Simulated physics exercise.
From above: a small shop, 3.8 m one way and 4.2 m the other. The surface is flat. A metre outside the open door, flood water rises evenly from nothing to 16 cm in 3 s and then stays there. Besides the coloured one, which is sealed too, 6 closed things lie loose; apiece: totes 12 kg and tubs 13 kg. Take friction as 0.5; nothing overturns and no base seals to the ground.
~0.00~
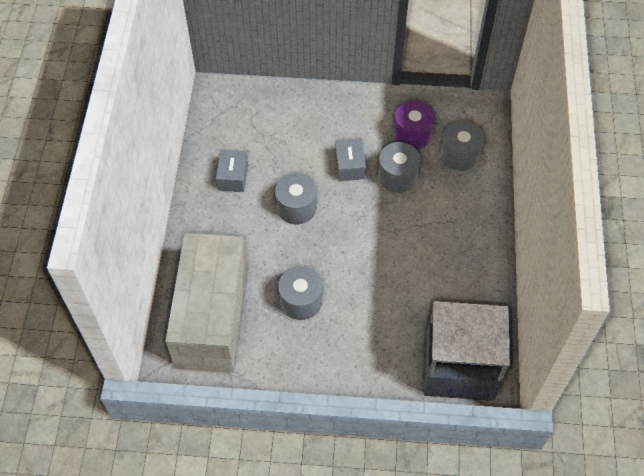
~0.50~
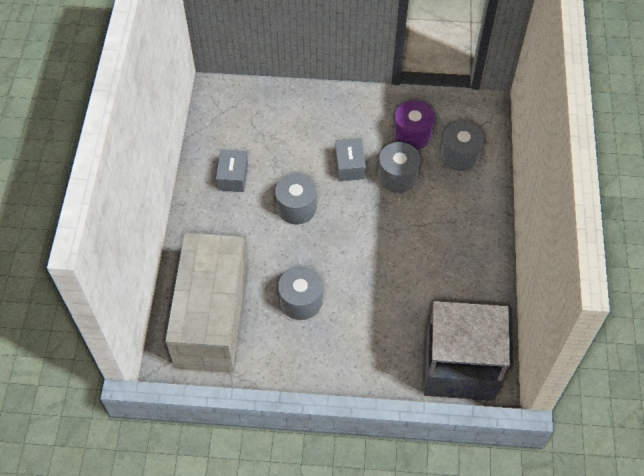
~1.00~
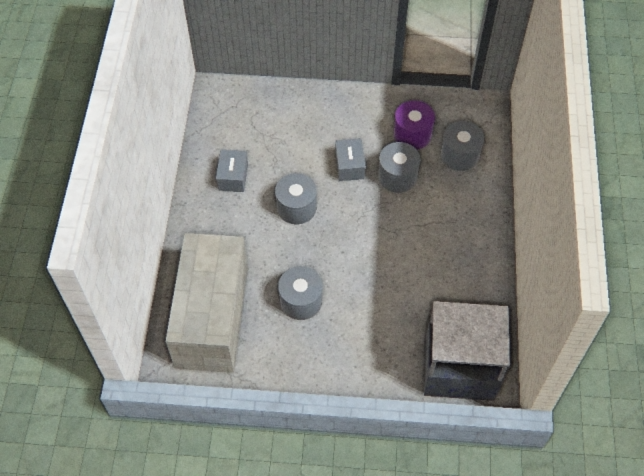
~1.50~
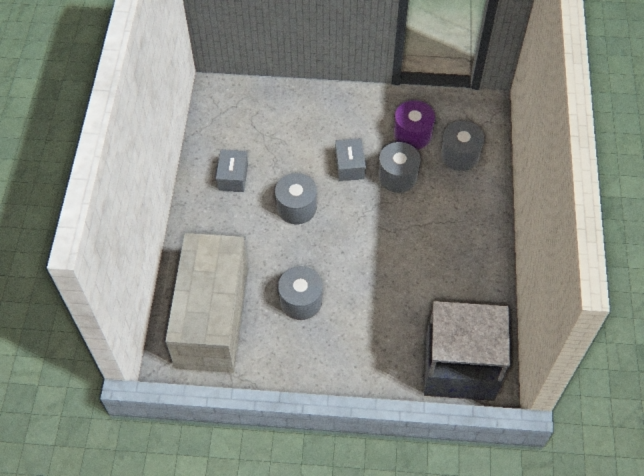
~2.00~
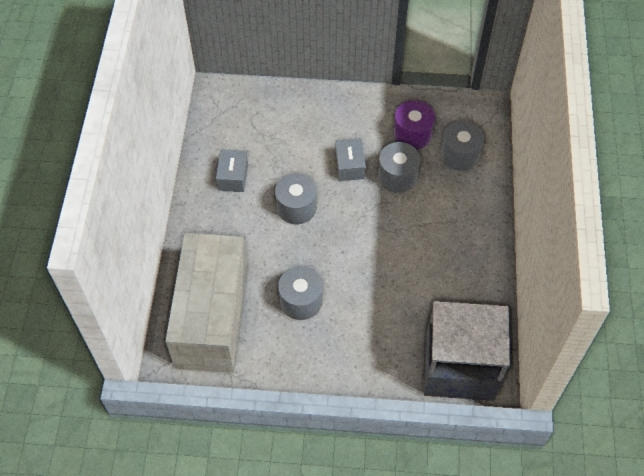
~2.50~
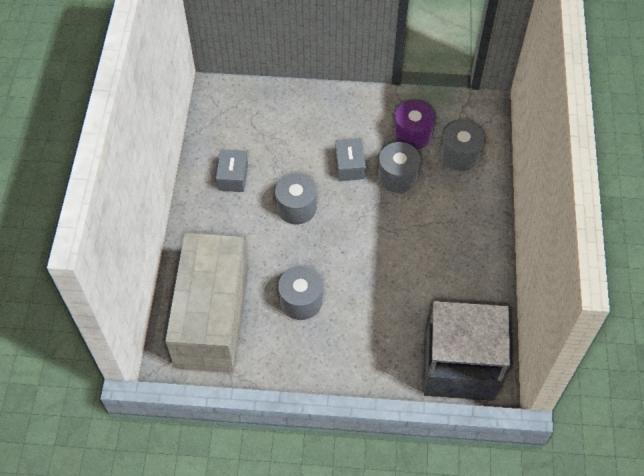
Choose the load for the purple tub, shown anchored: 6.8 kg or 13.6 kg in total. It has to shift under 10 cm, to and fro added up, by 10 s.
Verdict: Neither weight holds it.
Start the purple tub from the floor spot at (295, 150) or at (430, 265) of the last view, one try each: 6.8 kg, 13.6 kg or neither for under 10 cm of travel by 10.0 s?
In turn: Either load holds; only the larger holds.
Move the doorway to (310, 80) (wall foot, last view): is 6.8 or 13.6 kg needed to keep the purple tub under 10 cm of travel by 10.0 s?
In that case only the larger load is enough.
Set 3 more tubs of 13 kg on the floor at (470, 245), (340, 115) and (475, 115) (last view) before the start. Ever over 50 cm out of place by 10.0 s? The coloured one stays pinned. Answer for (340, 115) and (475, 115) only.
In turn: Less, over.
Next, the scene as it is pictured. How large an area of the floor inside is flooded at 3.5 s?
About 2.0 m2.
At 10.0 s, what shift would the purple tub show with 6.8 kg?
About 100 cm.
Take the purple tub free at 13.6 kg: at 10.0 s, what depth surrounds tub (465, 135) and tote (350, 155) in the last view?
About 6 and 2 cm.
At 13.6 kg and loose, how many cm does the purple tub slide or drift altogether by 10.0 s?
Some 40 cm in all.
After 3.5 s the purple tub would be 18 cm from its start with 6.8 kg and 5 cm from its start with 13.6 kg; 6 cm of water round it then.
After 4.5 s the purple tub would be 47 cm from its start with 6.8 kg and 31 cm from its start with 13.6 kg; 6 cm of water round it then.
After 7.0 s the purple tub would be 99 cm from its start with 6.8 kg and 34 cm from its start with 13.6 kg; 5 cm of water round it then.
After 10.0 s the purple tub would be 99 cm from its start with 6.8 kg and 34 cm from its start with 13.6 kg; 5 cm of water round it then.
